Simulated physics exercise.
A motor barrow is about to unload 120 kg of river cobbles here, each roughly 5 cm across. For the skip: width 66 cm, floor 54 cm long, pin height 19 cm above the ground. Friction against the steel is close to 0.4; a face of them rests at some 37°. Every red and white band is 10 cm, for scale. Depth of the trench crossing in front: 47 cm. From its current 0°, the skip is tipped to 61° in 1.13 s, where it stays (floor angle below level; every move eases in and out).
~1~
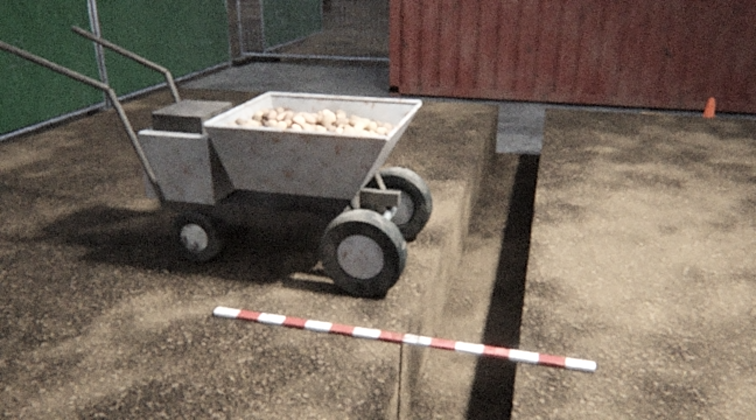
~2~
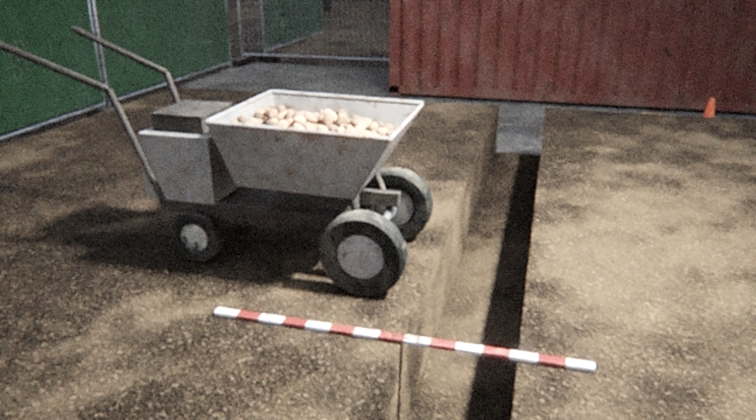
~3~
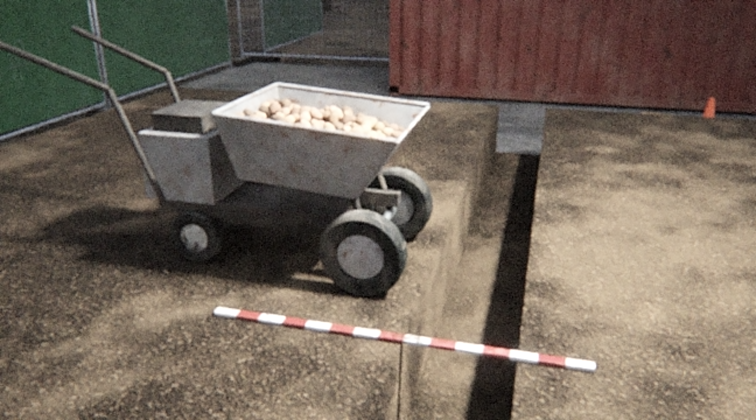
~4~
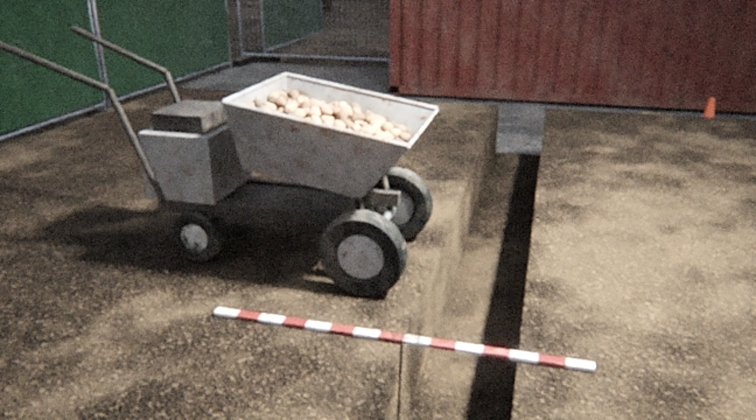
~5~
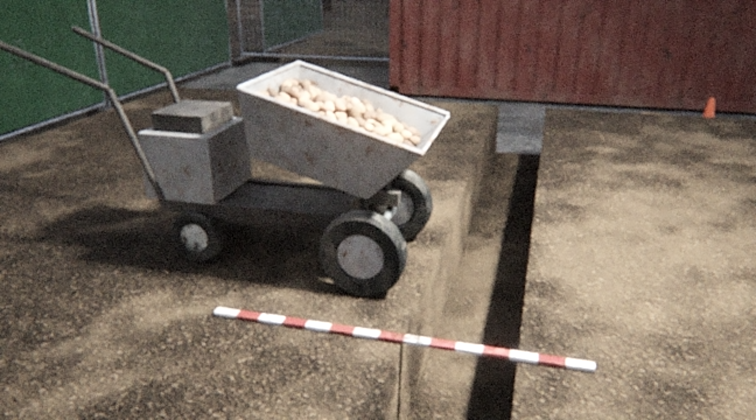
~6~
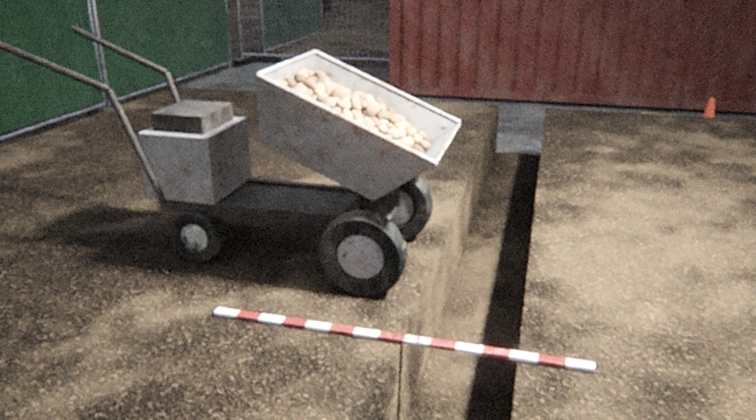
The grey skip of a small motor barrow, heaped with pale cobbles, slowly tilted down to the right toward a narrow trench, its back end rising while the wheels stayed still behind a red-and-white striped pole.
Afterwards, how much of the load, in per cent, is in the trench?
About 25 per cent.
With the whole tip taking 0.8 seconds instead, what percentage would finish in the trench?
Then roughly 20 percent.
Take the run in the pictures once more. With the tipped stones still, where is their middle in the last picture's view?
Resting centre: About (532, 282).
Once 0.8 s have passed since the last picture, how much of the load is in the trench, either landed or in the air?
At that moment: Approx. 5 %.
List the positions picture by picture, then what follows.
In the first frame, the skip is at 0°, its lip at (387, 139); the top of the load is at (308, 119).
In the second frame, lip at (390, 140), floor tilted 1°, highest stones at (292, 116).
In the third frame, the skip is at 5°, its lip at (397, 142); the top of the load is at (286, 109).
In the fourth frame, lip at (408, 147), floor tilted 10°, highest stones at (286, 99).
In the fifth frame, the skip is at 16°, its lip at (422, 154); the top of the load is at (295, 87).
In the sixth frame, lip at (436, 163), floor tilted 23°, highest stones at (310, 77).
Then, 0.4 s after the last picture the floor is at 52°, 100 % in the skip; the foremost stones are at (464, 192).
Then, 0.8 s after the last picture the floor is at 61°, 89 % in the skip, 7 % in the trench, 4 % past the trench; the foremost stones are at (554, 260).
Then, 1.1 s after the last picture the floor is at 61°, 65 % in the skip, 13 % in the trench, 22 % past the trench; the foremost stones are at (639, 290).
Then, 3.1 s after the last picture the floor is at 61°, 50 % in the skip, 25 % in the trench, 25 % past the trench; the foremost stones are past the picture's edge.
